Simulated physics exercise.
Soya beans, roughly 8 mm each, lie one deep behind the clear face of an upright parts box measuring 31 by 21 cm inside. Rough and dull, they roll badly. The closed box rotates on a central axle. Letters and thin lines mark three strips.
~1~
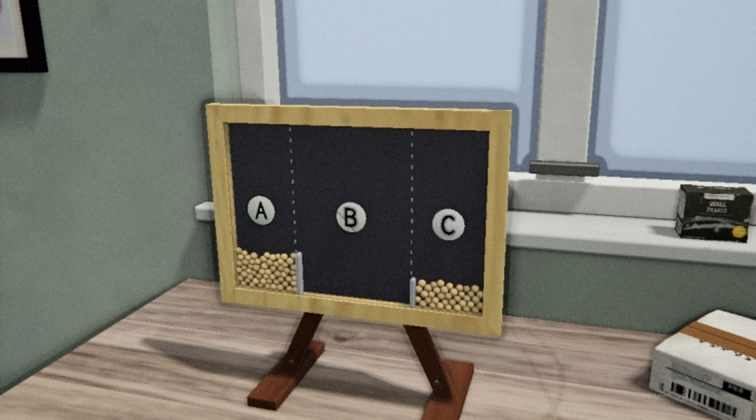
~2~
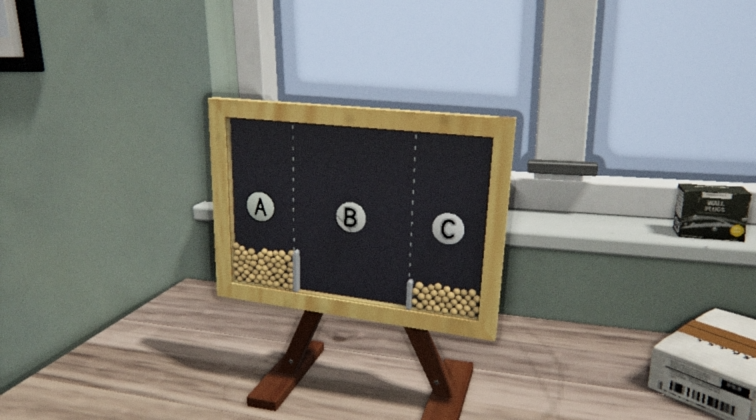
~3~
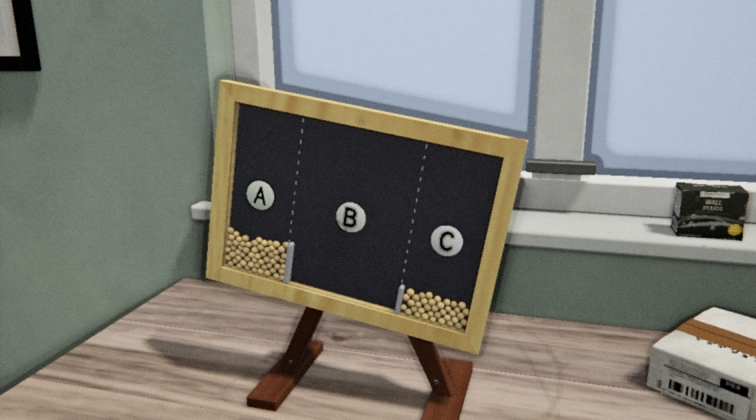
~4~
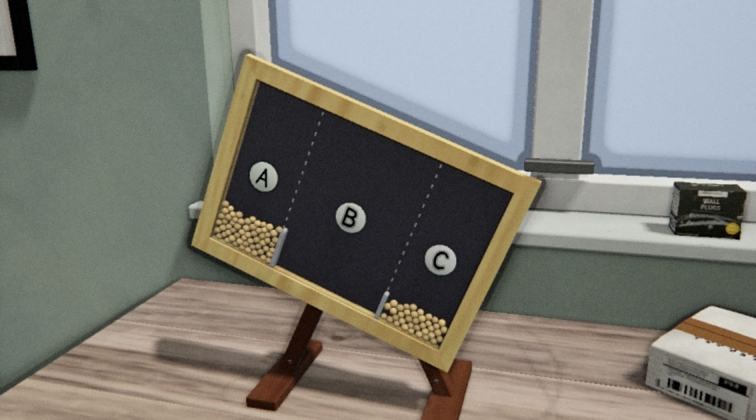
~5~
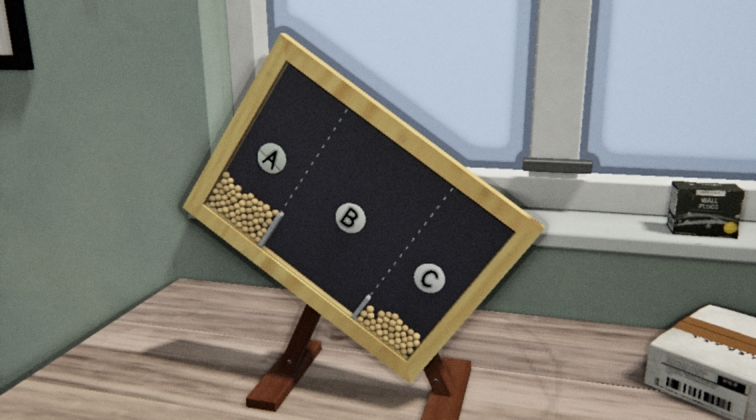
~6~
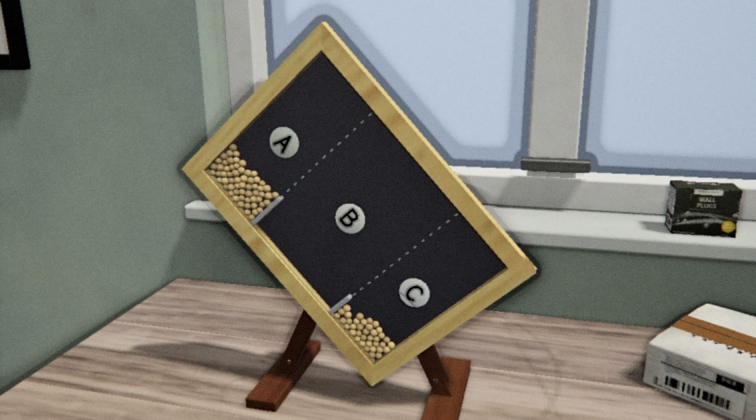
A wood-framed box with a dark back and sections labelled A, B and C turns clockwise on its stand from level to a steep tilt, while the pale beans in A and C shift against their short dividers and walls.
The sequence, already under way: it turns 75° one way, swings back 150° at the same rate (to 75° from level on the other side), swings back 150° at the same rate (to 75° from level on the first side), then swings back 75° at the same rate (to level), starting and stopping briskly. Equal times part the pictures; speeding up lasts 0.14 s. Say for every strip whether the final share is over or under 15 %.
A: Over; B: Over; C: Over 15 %.
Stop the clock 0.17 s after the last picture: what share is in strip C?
Some 40 per cent.
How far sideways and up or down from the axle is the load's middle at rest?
About 3 cm right and 8 cm below.
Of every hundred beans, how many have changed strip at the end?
About 55 per cent.
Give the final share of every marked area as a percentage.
Strip A: 30; strip B: 35; strip C: 35.
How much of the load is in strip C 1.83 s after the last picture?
About 35 per cent.
Then, 0.17 s later than the last picture, it stands 75° clockwise; the beans' middle is 8 cm left of and level with the centre; A 60 %, C 40 %.
Then, 1.83 s later than the last picture, it stands 38° clockwise; the beans' middle is 2 cm left of and 9 cm below the centre; A 30 %, B 35 %, C 35 %.
Then, 2.05 s later than the last picture, it stands level; the beans' middle is 4 cm right of and 8 cm below the centre; A 30 %, B 35 %, C 35 %.
All still 2.6 s after it, it stands level; A 30 %, B 35 %, C 35 %.
